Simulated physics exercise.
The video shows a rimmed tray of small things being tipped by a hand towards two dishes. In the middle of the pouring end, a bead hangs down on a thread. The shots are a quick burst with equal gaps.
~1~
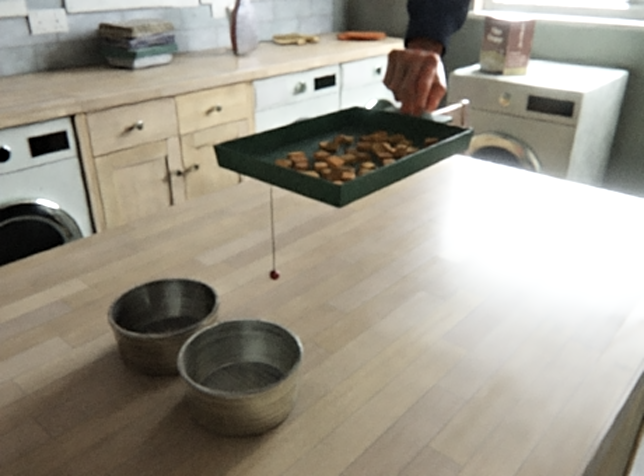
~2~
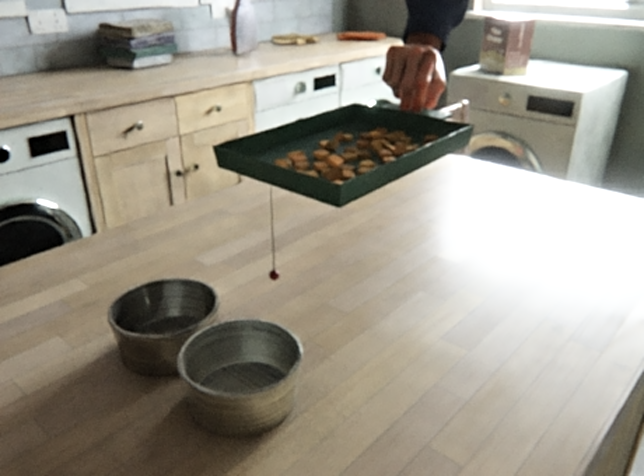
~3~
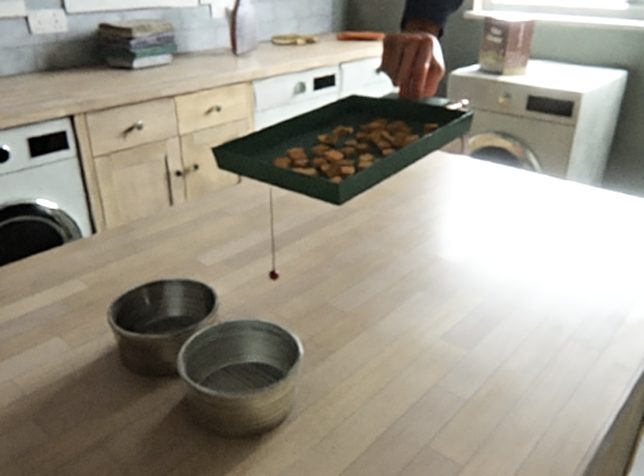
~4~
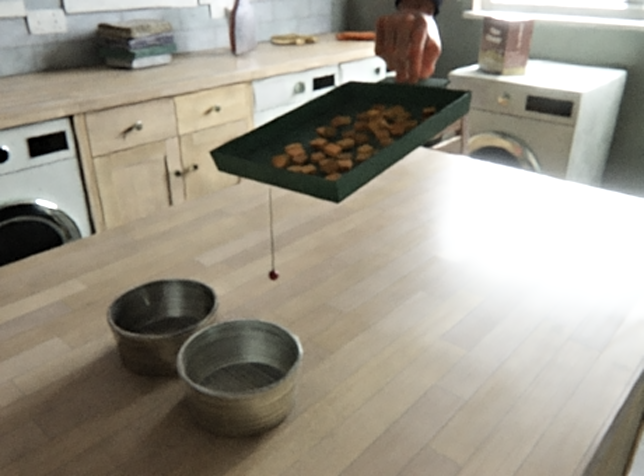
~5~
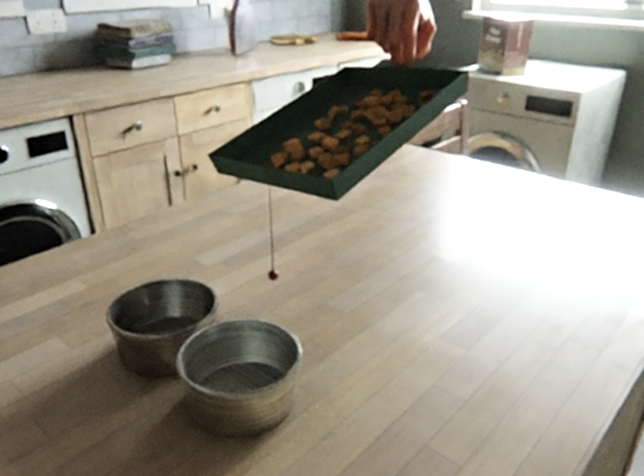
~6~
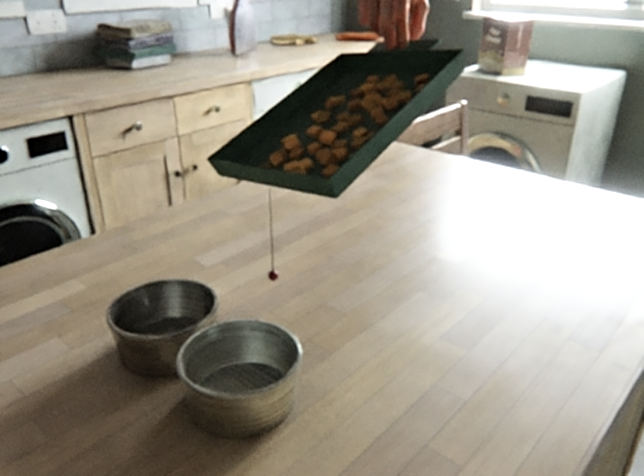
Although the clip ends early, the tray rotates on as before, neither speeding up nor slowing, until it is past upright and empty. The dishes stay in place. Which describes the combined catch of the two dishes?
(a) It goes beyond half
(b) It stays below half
It stays below half.
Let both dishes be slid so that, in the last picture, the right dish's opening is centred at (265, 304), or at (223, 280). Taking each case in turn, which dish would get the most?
In the first position the left of the two, in the second the right of the two.
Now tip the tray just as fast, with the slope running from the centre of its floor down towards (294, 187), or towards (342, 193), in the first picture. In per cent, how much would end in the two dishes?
Respectively 30 and 0 in a hundred.
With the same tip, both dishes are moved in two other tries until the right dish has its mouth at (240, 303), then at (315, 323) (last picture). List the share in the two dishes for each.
The first try yields 80% and the second yields 70%.
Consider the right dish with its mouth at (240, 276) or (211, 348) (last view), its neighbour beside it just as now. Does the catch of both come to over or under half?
First place: Beyond half; second place: Short of half.
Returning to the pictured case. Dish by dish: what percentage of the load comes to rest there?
20 percent ends in the left dish, 0 percent in the right.
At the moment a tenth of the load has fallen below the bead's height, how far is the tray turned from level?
A tilt of roughly 95°.
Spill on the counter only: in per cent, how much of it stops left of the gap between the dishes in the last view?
Left share: Some 30 per cent.
Soon, tray tipped steeply; all on the tray.
A while on, tray tipped past a quarter turn; most on the tray; a small part in the left dish; a small part outside both; a small part in the air.
Towards the end, tray tipped past a quarter turn; a small part in the right dish; about a quarter in the left dish; most outside both.
Finally, tray tipped past a quarter turn; a small part in the right dish; about a quarter in the left dish; most outside both.
